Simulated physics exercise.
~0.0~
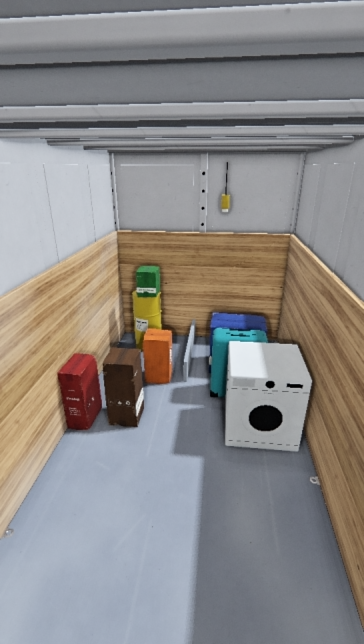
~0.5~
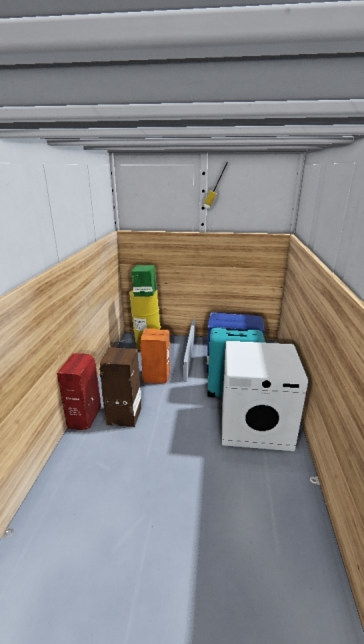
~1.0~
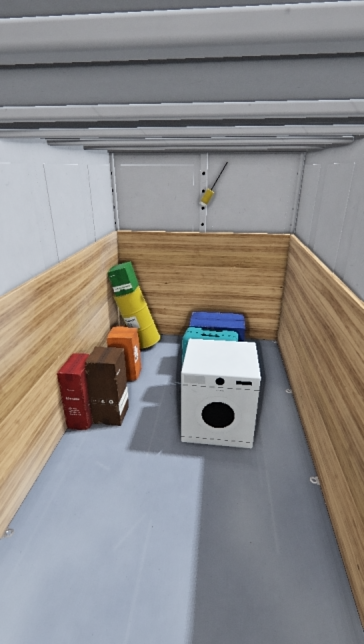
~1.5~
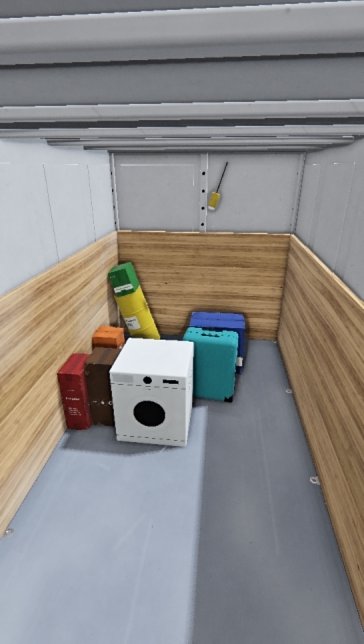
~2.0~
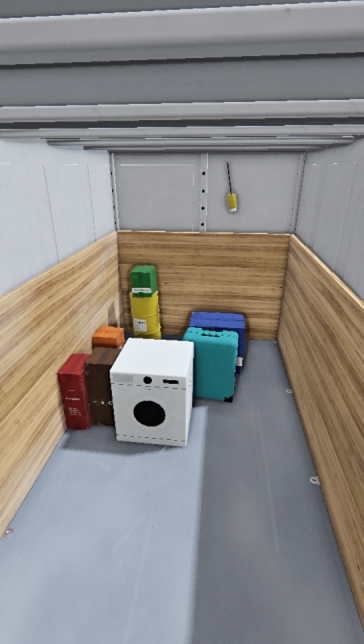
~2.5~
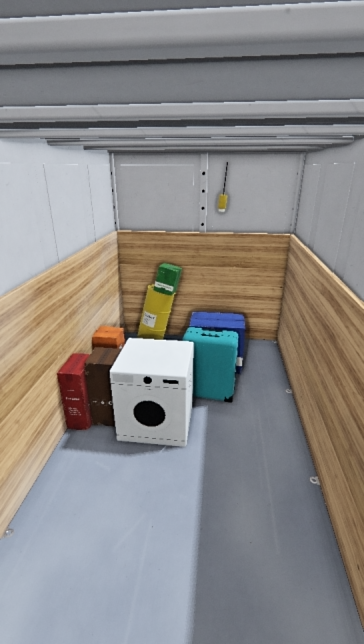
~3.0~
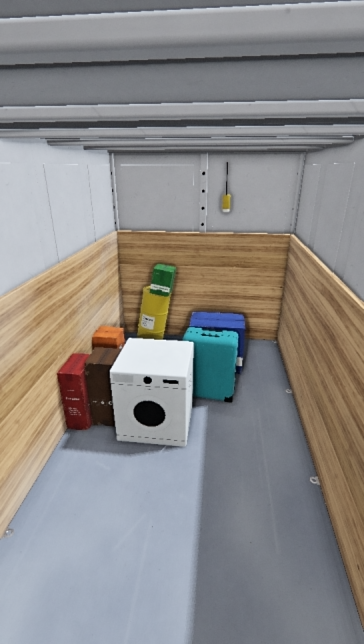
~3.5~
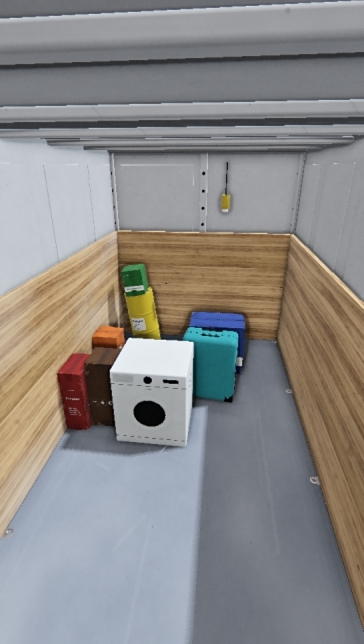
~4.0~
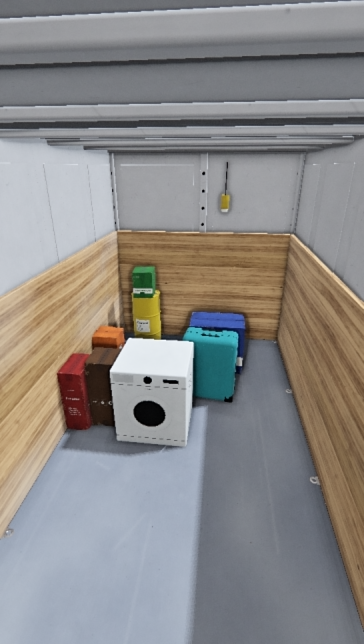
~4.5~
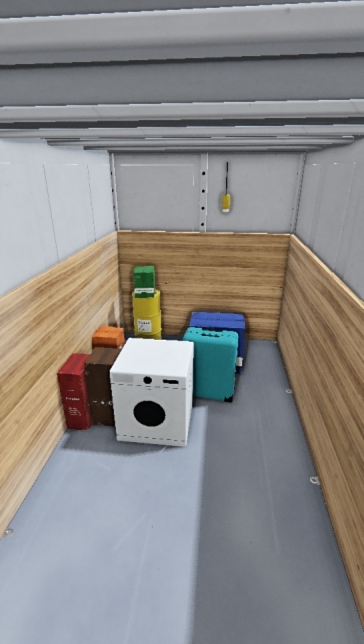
A white appliance slides left across a van's load bay and stops by the brown box.
